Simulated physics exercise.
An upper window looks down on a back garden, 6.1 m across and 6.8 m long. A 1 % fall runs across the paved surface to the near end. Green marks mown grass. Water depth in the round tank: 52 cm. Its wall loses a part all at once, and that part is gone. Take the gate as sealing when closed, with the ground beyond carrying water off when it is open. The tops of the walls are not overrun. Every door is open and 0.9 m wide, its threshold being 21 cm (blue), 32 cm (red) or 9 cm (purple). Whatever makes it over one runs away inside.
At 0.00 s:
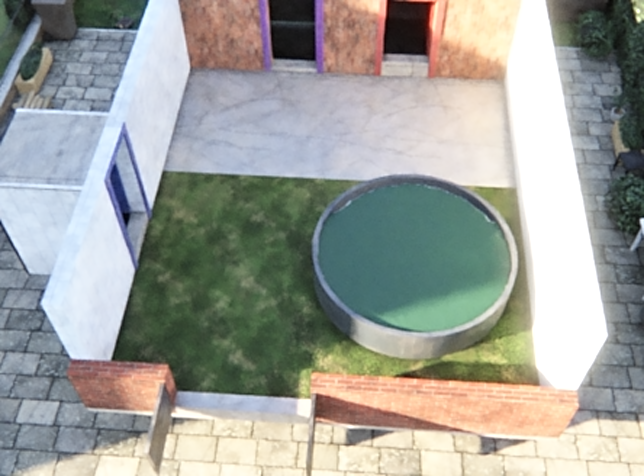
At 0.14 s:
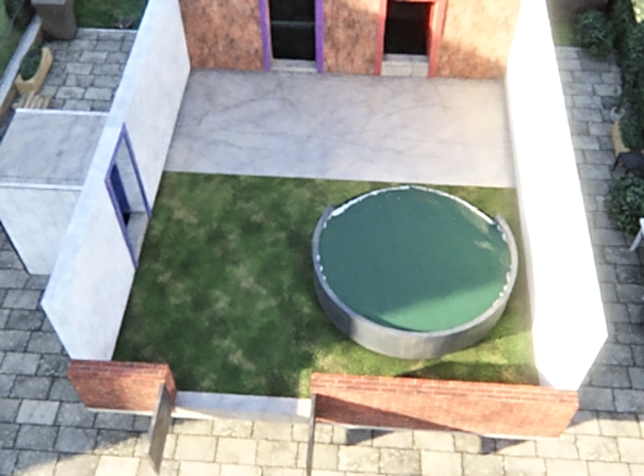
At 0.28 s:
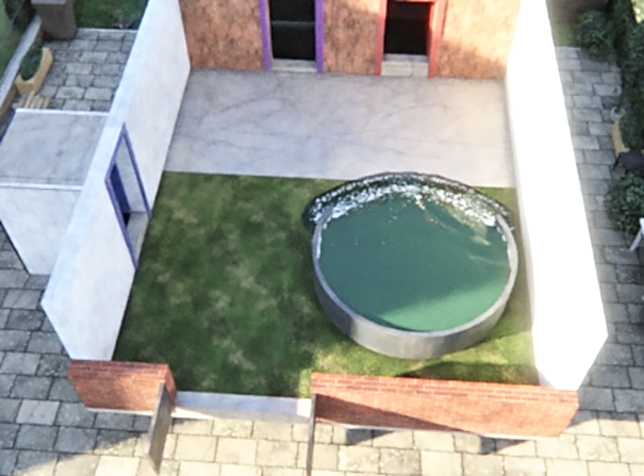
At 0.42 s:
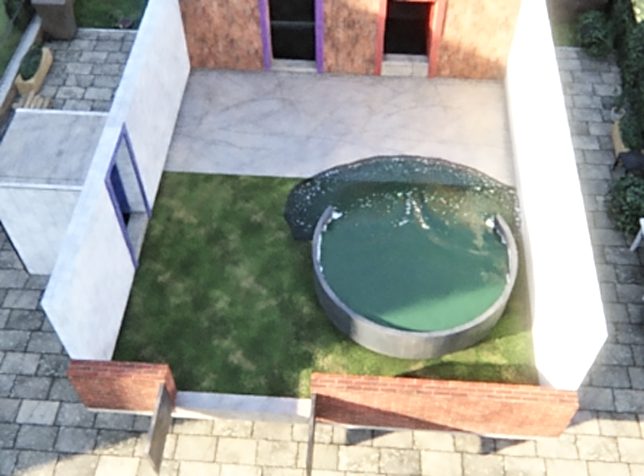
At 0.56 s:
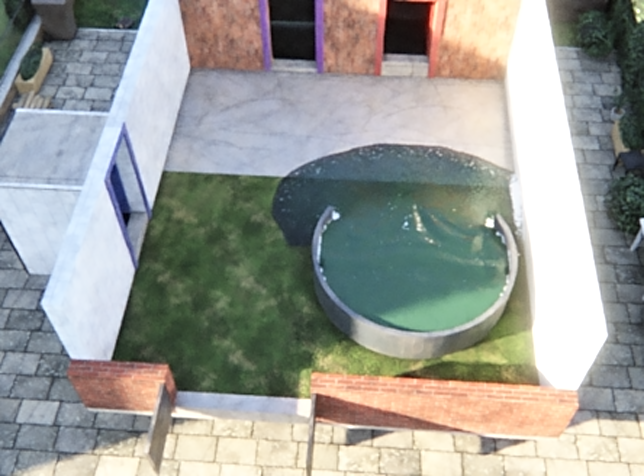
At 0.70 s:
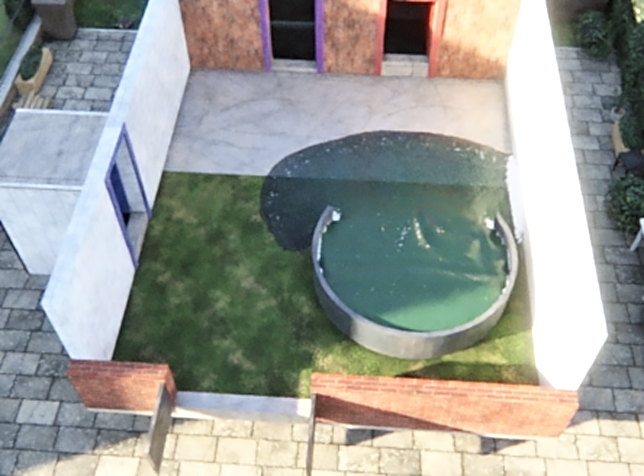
We see a round grey tank of green water standing in a walled garden; its far rim gives way, and water pours out over the grass and pale paving behind it, spreading leftward in a dark, widening sheet.
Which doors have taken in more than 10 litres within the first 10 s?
Outcome: The inflow at the blue door remains short of the limit, the inflow at the red door remains short of the limit, the inflow at the purple door surpasses the limit.
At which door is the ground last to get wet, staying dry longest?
That would be the blue one.
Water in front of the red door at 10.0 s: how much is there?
About 3.0 cm.
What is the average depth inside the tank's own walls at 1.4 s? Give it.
It averages close to 33 cm.
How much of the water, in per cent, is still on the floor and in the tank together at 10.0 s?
Around 94 per cent of the water.
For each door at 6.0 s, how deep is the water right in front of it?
In cm: Blue 10, red 9, purple 7.
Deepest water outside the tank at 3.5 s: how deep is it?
It gets to some 28 cm.
After 1.4 s water covers 45 % of the floor and is deepest (21 cm) near (510, 201); blue door not reached, red door not reached, purple door not reached.
After 2.2 s water covers 60 % of the floor and is deepest (34 cm) near (422, 83); blue door not reached, red door 27 cm at the sill, 0 L in, purple door 16 cm at the sill, 2 L in.
After 3.5 s water covers 65 % of the floor and is deepest (28 cm) near (470, 98); blue door not reached, red door 23 cm at the sill, 0 L in, purple door 17 cm at the sill, 27 L in.
After 6.0 s water covers 75 % of the floor and is deepest (18 cm) near (183, 132); blue door 10 cm at the sill, 0 L in, red door 9 cm at the sill, 0 L in, purple door 7 cm at the sill, 45 L in.
After 10.0 s water covers 100 % of the floor and is deepest (16 cm) near (105, 386); blue door 9 cm at the sill, 0 L in, red door 3 cm at the sill, 0 L in, purple door 7 cm at the sill, 47 L in.
